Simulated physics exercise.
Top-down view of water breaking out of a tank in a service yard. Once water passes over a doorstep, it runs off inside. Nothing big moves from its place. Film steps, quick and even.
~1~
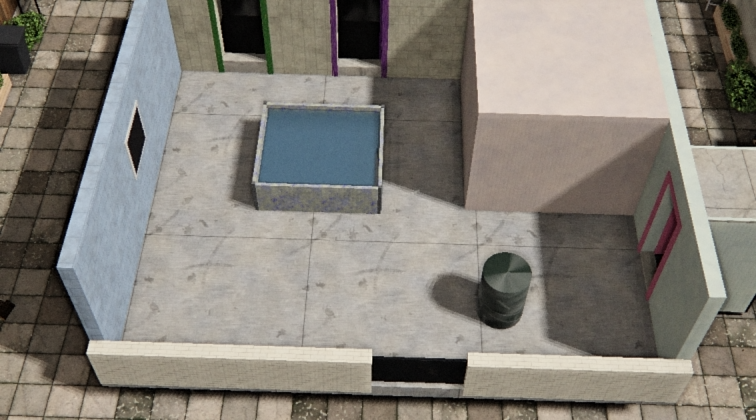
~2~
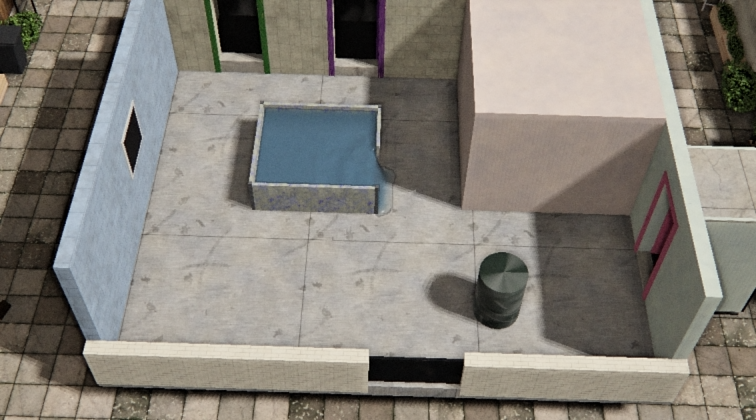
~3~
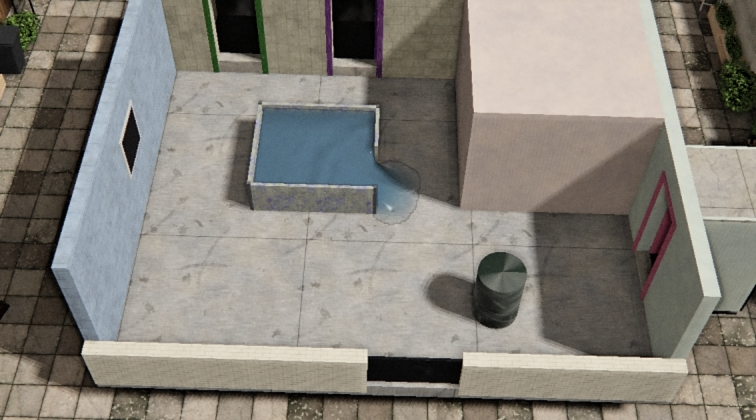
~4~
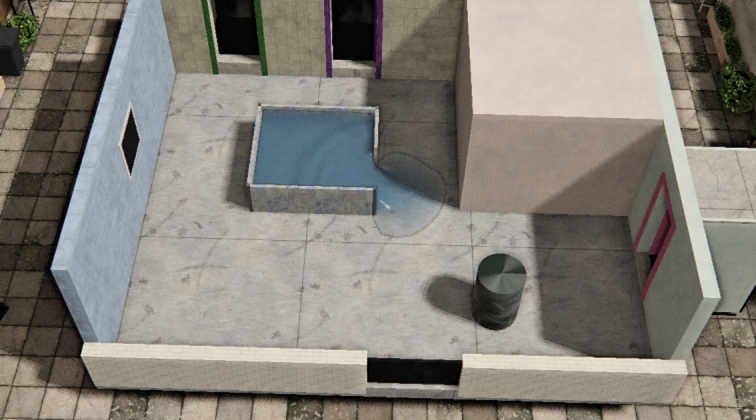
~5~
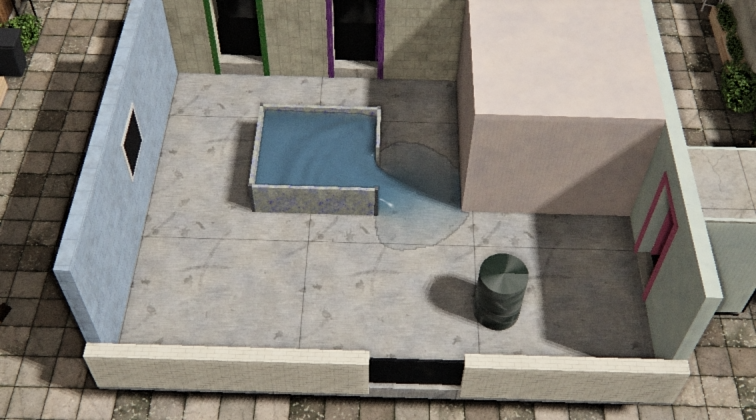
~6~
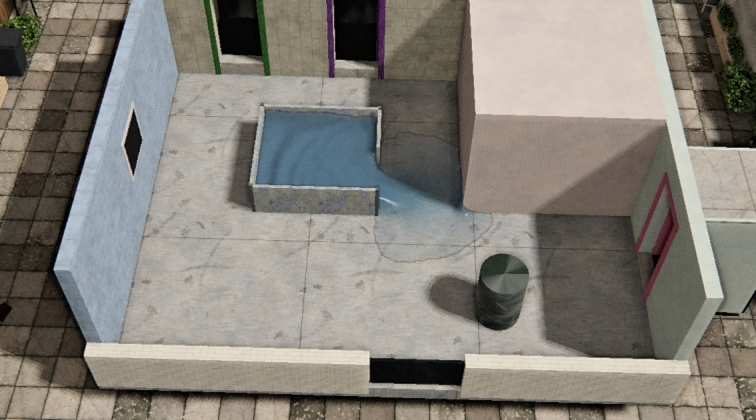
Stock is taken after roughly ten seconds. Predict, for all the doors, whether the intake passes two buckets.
My prediction: At the green door it does not pass two; at the purple door it does not pass two; at the pink door it passes two buckets.
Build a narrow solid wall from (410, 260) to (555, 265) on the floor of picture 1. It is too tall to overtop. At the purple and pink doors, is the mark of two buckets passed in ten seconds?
The purple door falls short; the pink door exceeds it.
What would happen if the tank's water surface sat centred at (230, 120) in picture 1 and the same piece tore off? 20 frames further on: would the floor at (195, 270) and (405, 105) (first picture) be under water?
I'd say still dry for the first and swamped for the second.
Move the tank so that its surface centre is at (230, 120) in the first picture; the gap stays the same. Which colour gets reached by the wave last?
Last: The green door.
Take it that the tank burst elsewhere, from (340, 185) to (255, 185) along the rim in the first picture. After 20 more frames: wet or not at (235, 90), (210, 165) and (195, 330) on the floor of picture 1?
Going through them, the first would be still bare, the next still bare and the last submerged.
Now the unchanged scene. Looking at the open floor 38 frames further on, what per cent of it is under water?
Roughly 65 %.
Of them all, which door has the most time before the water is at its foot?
That would be the green door.
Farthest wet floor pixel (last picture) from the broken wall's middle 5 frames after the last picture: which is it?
Farthest reach: (572, 262).
A moment on, water covers 15 % of the floor; the green door not reached, the purple door not reached, the pink door not reached.
Next, water covers 30 % of the floor; the green door not reached, the purple door not reached, the pink door wet at the sill, nothing in.
Then, water covers 45 % of the floor; the green door not reached, the purple door wet at the sill, nothing in, the pink door over two buckets in.
Later, water covers 65 % of the floor; the green door wet at the sill, nothing in, the purple door wet at the sill, nothing in, the pink door over two buckets in.
In the end, water covers 90 % of the floor; the green door wet at the sill, nothing in, the purple door wet at the sill, nothing in, the pink door far over two buckets in.
